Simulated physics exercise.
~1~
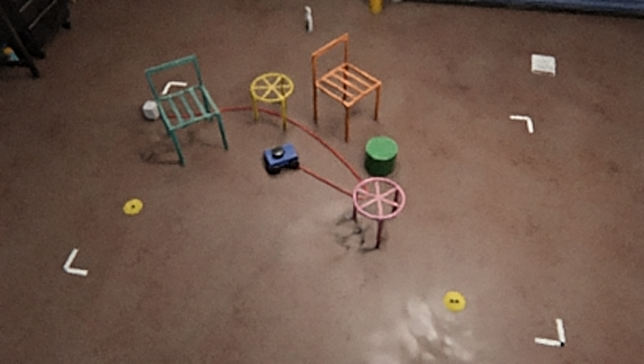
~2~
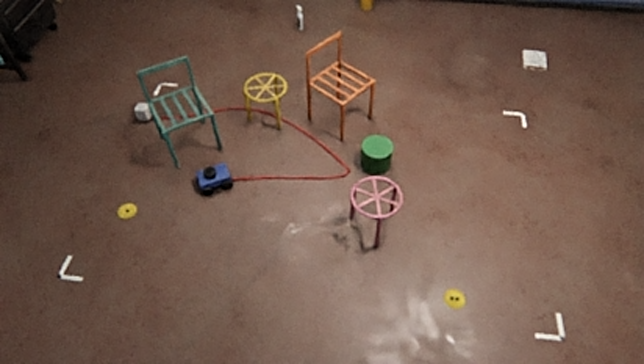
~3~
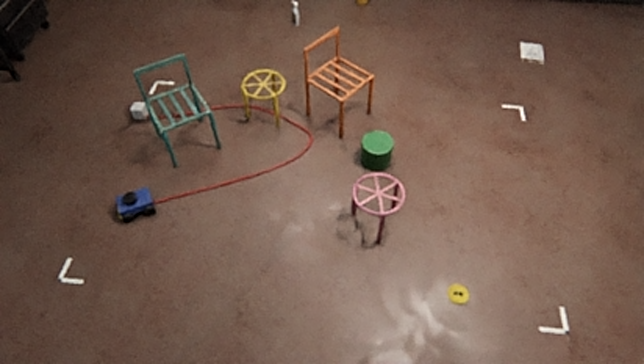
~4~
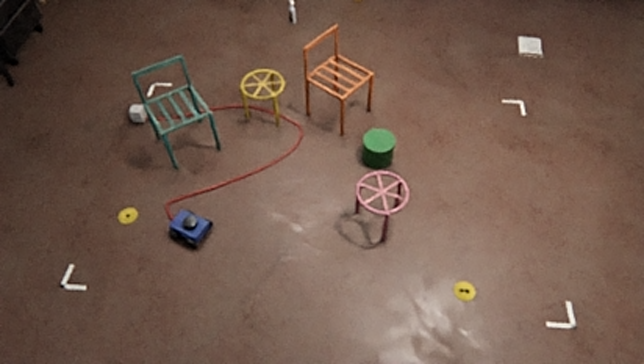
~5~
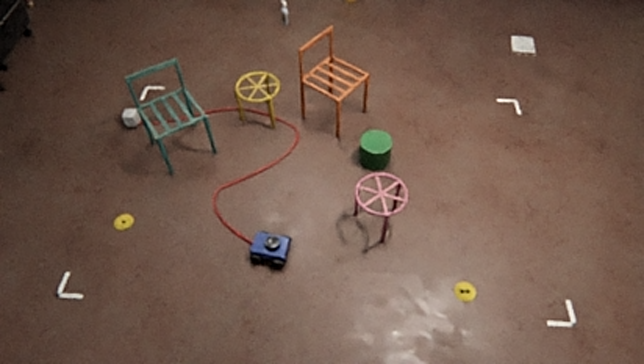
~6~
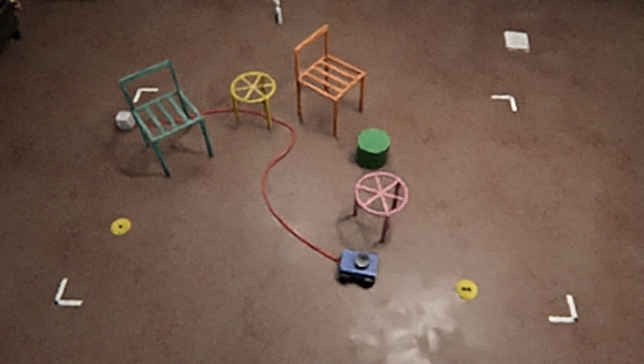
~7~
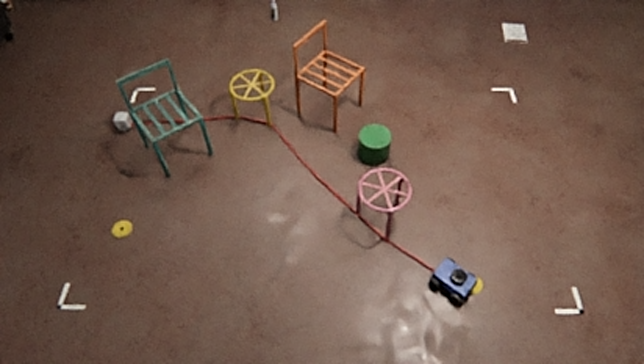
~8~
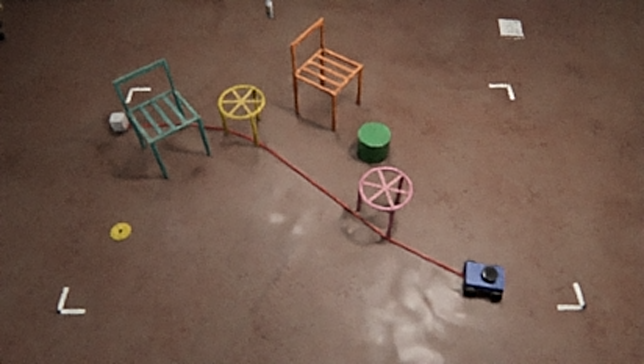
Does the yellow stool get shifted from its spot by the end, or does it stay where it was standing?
The yellow stool shifts a little from its spot near the end, while the green bin hardly stirs.
